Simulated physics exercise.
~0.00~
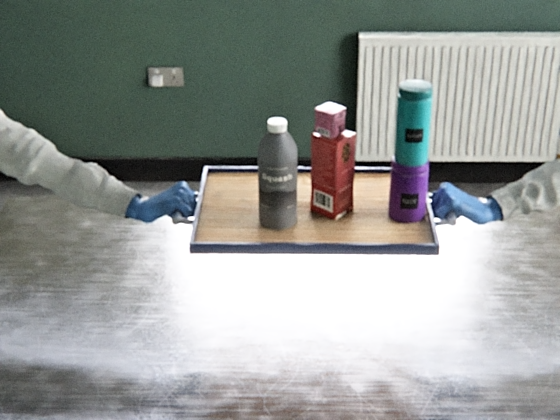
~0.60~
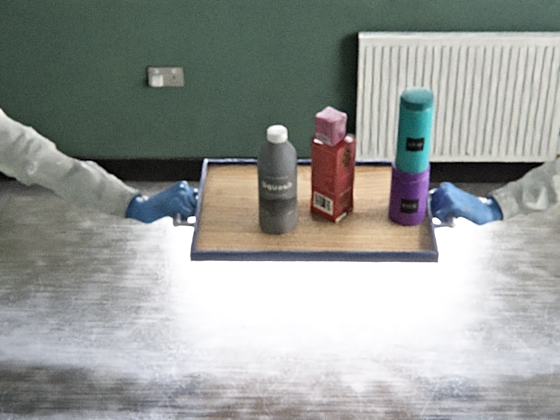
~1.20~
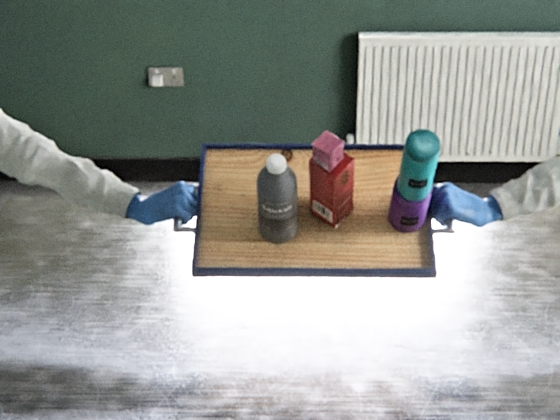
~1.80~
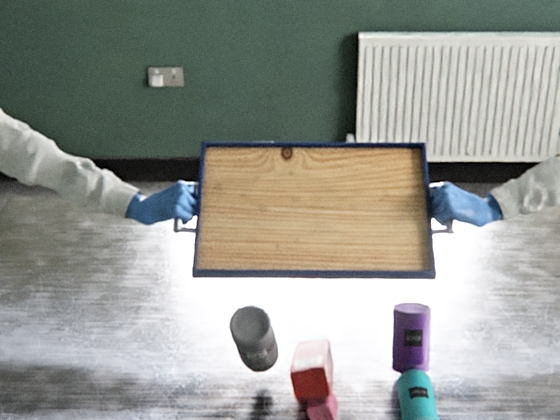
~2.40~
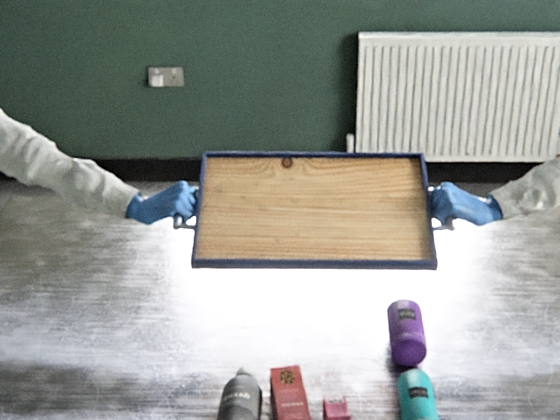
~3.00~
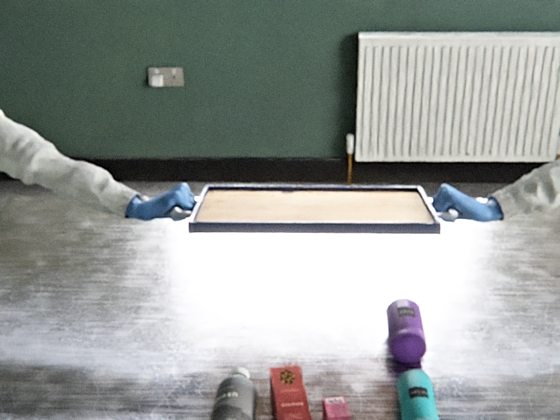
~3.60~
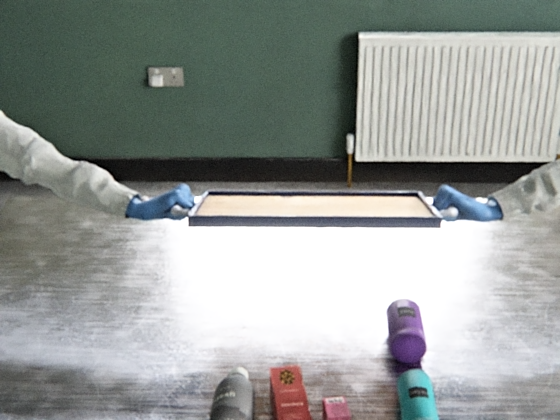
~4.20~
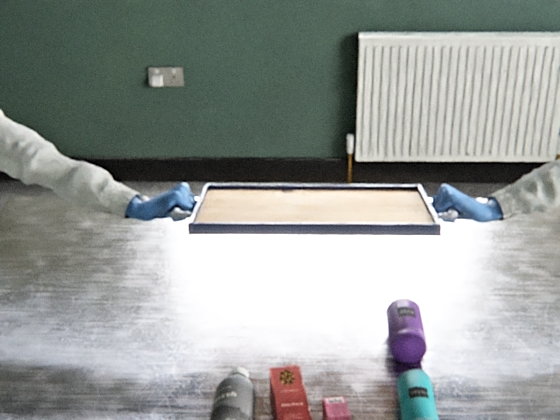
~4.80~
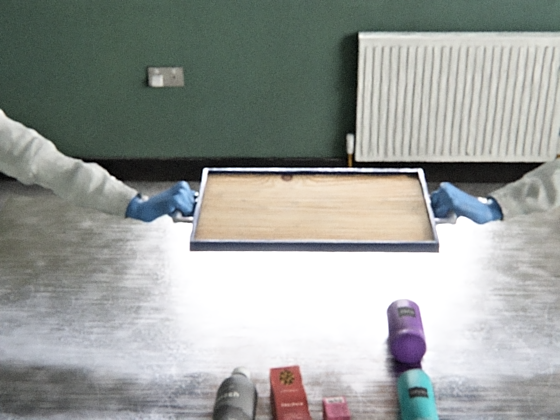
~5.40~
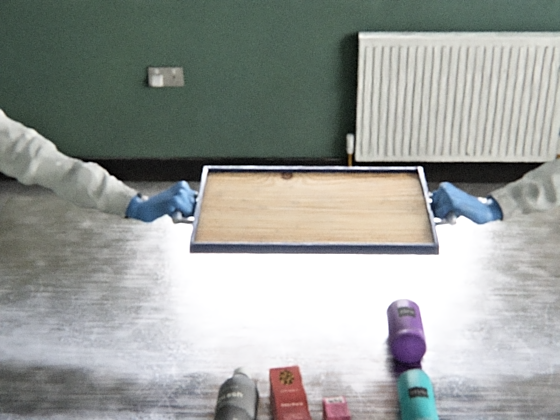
We see two gloved hands holding a tray with a grey bottle, stacked red and pink cartons, and a turquoise jar on a purple one. The tray tips towards the viewer, everything falls off the near side, and the emptied tray tilts back, then returns, the items lying below.
